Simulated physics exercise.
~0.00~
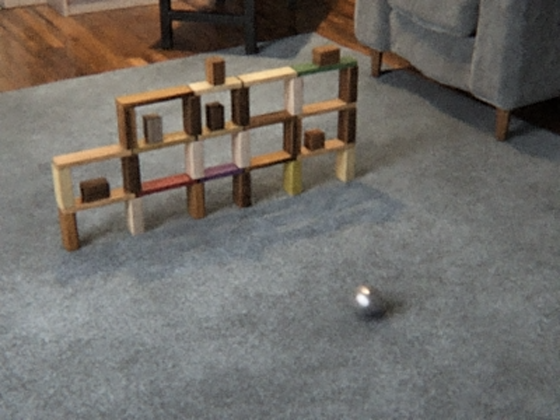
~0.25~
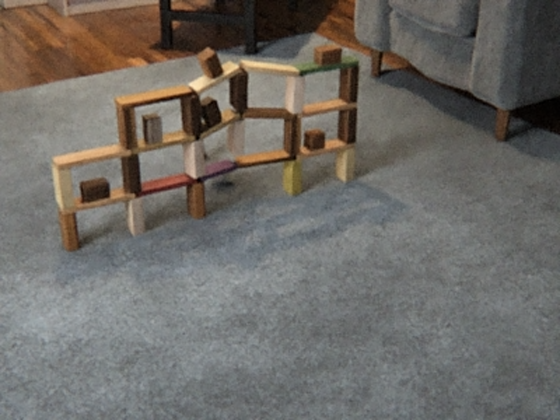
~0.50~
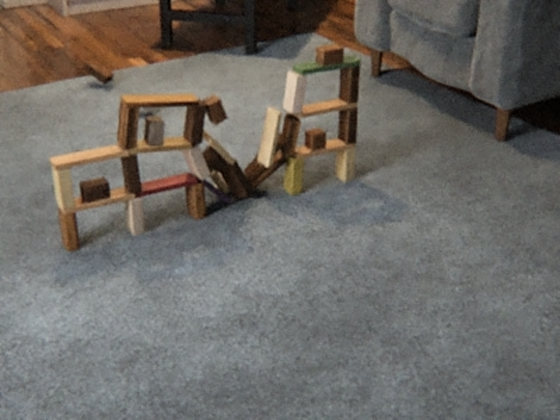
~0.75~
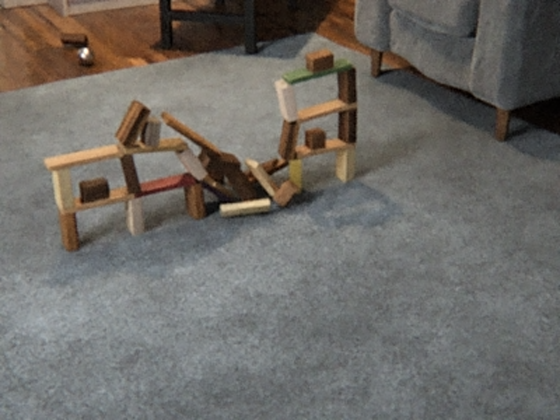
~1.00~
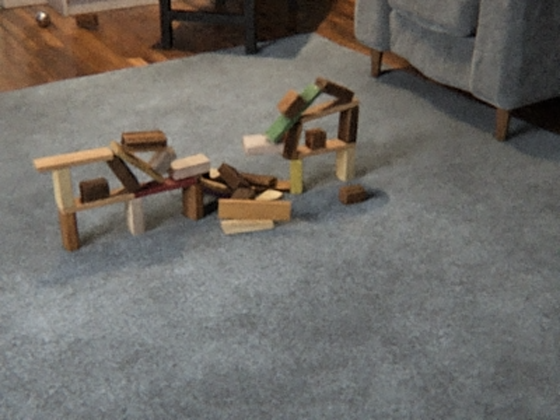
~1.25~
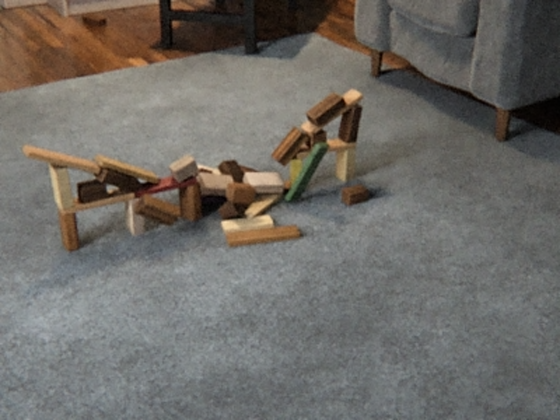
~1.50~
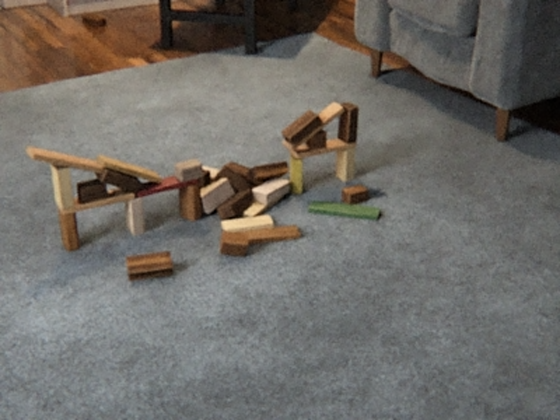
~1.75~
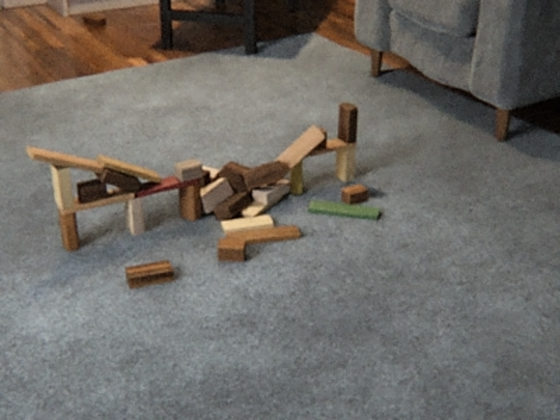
On a gray carpet, a metallic ball rolls into a three-level structure of wooden blocks and passes out behind it; the middle collapses, then the upper parts on both sides fall, leaving a heap between low standing remnants, with the green plank on the carpet.
